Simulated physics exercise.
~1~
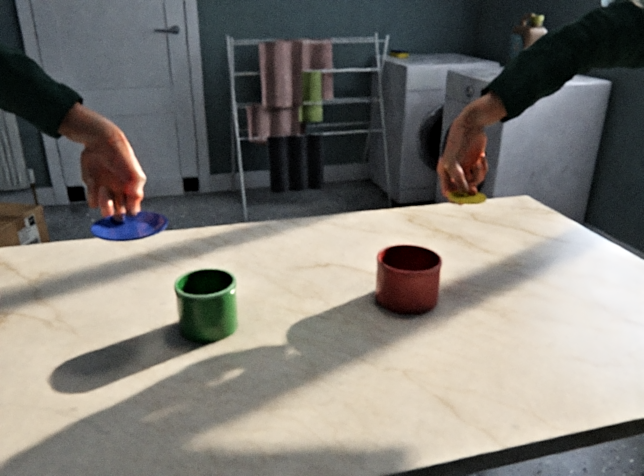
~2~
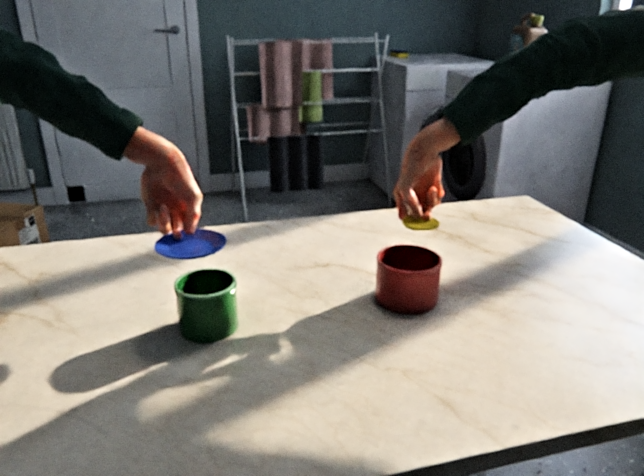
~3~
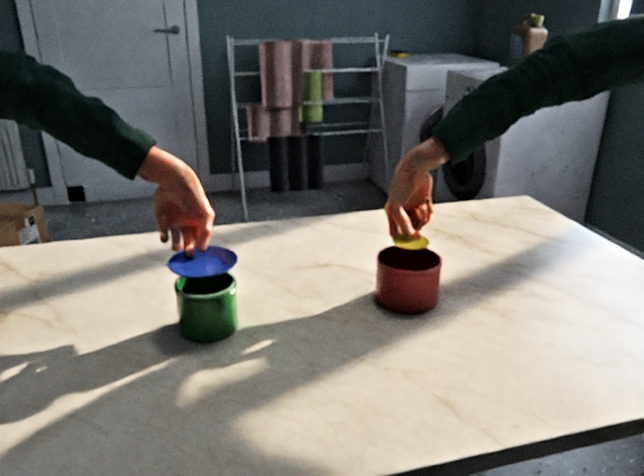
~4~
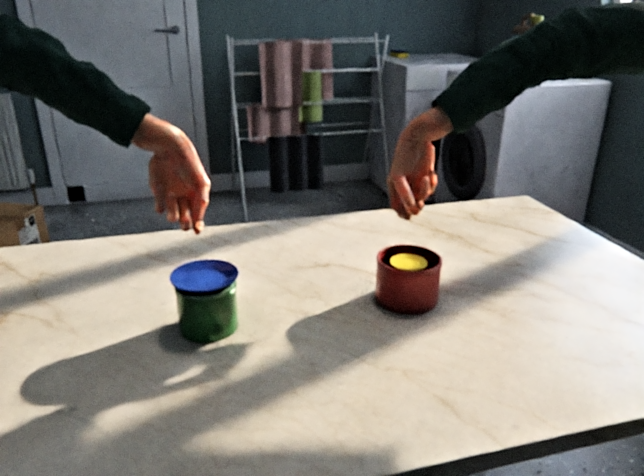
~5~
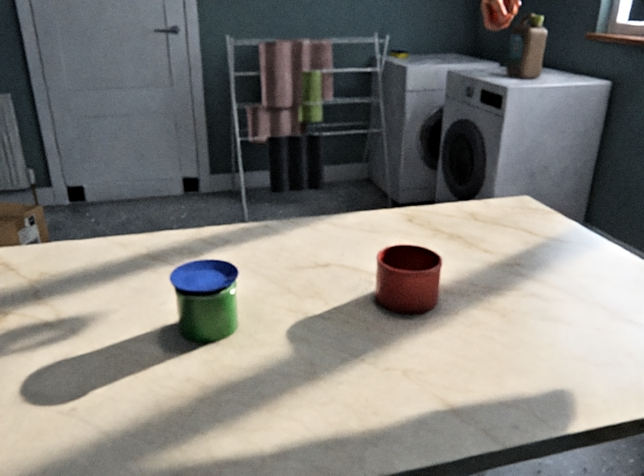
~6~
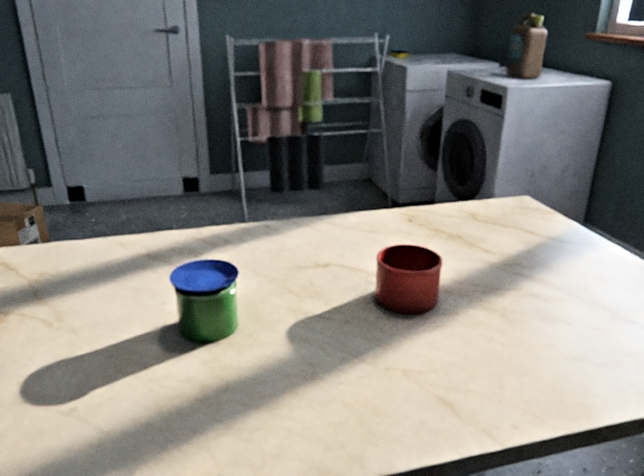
In the video, two hands lower a blue disc over a green container and a smaller yellow disc over a red one, then let go and withdraw. The blue disc rests on the rim, covering the opening, while the yellow disc drops inside, out of sight.
